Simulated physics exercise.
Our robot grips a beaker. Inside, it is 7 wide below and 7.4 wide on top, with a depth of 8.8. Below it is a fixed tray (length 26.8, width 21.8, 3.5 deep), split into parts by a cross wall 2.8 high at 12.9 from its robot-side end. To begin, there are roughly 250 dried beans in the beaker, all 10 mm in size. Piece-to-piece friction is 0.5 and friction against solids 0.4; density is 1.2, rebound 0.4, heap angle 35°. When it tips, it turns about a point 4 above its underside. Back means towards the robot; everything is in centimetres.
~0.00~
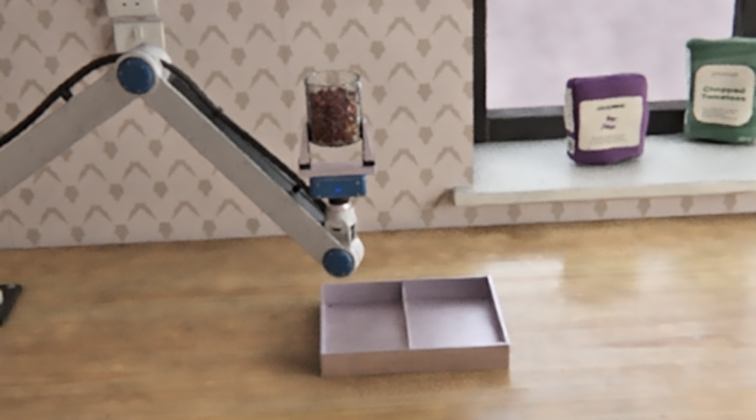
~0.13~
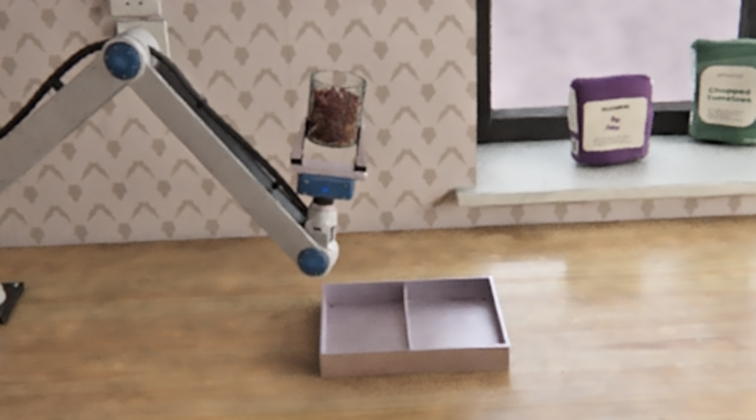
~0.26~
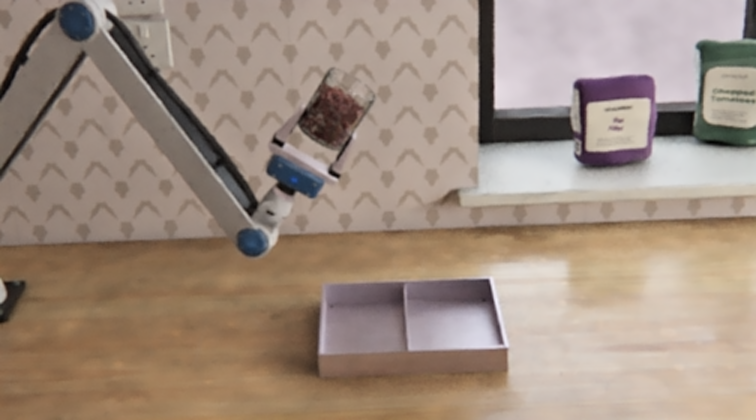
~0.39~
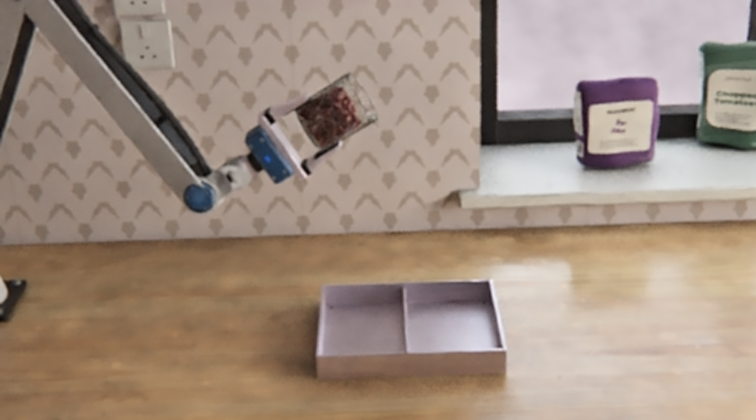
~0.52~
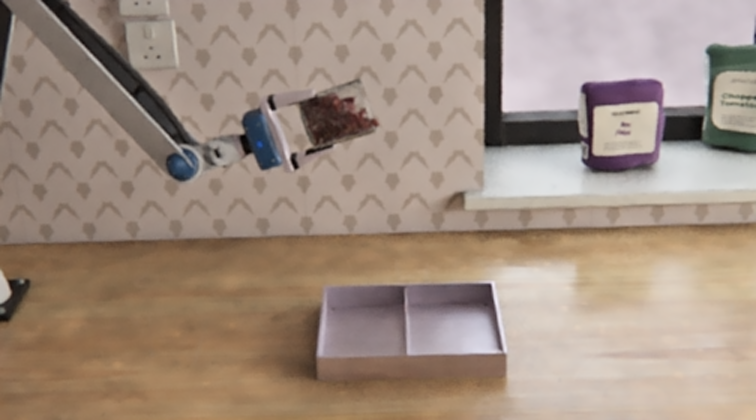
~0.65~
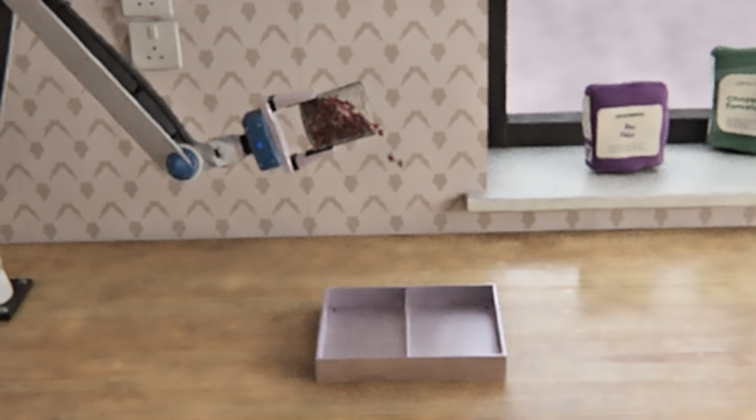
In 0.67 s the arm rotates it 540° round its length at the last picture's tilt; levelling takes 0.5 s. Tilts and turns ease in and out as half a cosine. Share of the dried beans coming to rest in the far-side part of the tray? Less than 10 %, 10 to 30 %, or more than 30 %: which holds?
The share is less than 10 %.
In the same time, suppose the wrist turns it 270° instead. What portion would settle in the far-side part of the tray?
That would come to close to 5 in a hundred.
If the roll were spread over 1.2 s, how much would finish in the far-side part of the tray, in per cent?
Then: Approx. 10 %.
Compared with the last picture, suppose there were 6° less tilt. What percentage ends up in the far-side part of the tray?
The share would be around 0 per cent.
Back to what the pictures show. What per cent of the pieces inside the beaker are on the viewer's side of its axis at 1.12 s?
I'd put it at about 45 per cent.
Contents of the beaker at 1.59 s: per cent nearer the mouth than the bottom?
Mouth-half share: Approx. 35 in a hundred.
By 1.12 s, tipped 74°, highest piece 40 above the table; 244 in the beaker, 3 in the far-side part, 1 in the robot-side part, 5 in flight or on a rim.
By 1.59 s, tipped 33°, highest piece 39 above the table; 240 in the beaker, 11 in the far-side part, 1 in the robot-side part, 1 in flight or on a rim.
By 2.02 s, upright, highest piece 41 above the table; 240 in the beaker, 12 in the far-side part, 1 in the robot-side part.
By 2.72 s, upright, highest piece 41 above the table; 240 in the beaker, 12 in the far-side part, 1 in the robot-side part.
Final count, 240 in the beaker, 12 in the far-side part, 1 in the robot-side part. That is 5 % in the far-side part of the tray.
